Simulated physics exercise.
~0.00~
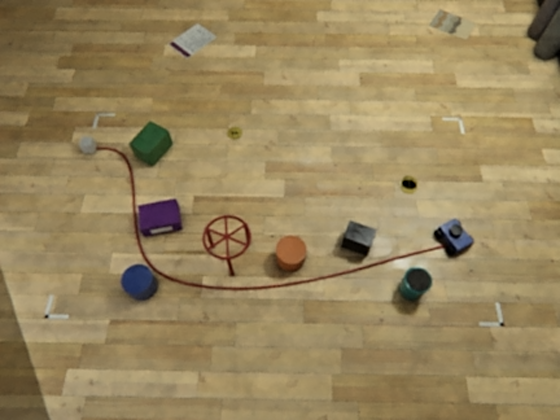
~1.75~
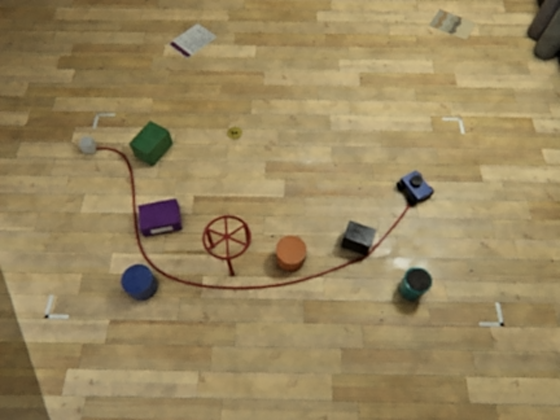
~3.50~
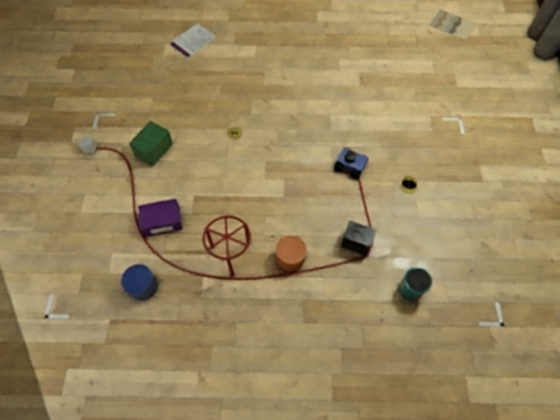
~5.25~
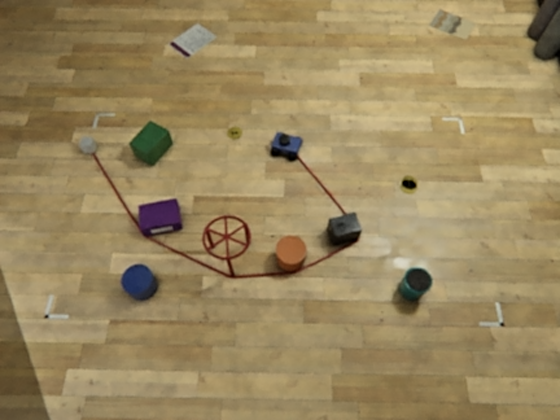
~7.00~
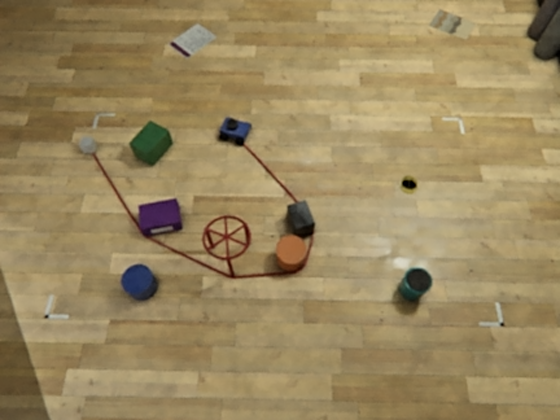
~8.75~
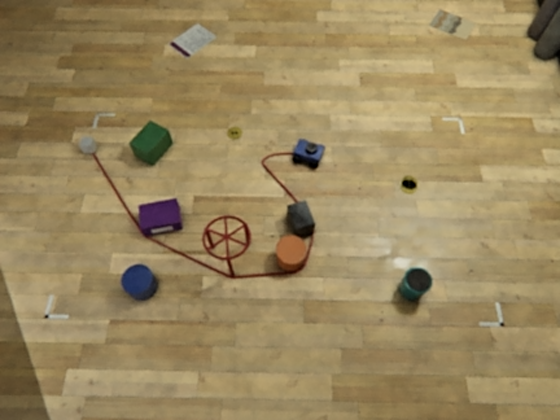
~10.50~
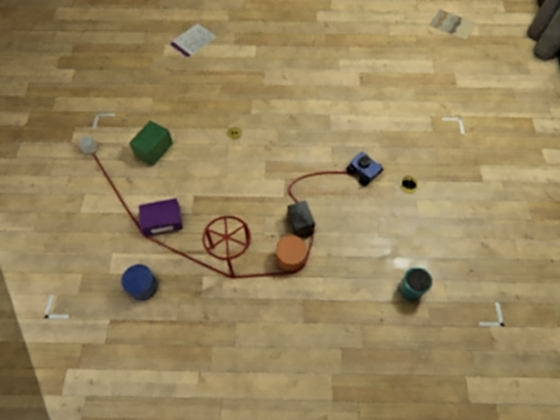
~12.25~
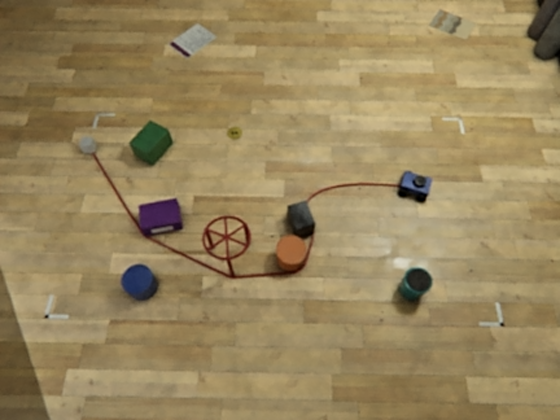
At first, a small blue cart sits at the right of a wooden floor, trailing a long red lead that curves past a stool, buckets and crates to a fixed end at the upper left. The cart moves up and left, and the lead bends around the black crate. As the cart continues left, the lead tightens and drags the crate left until it sits beside the orange bucket. The cart then turns back to the right, leaving a loose bend in the lead. It ends at the right-hand yellow mark, with the black crate still beside the bucket.
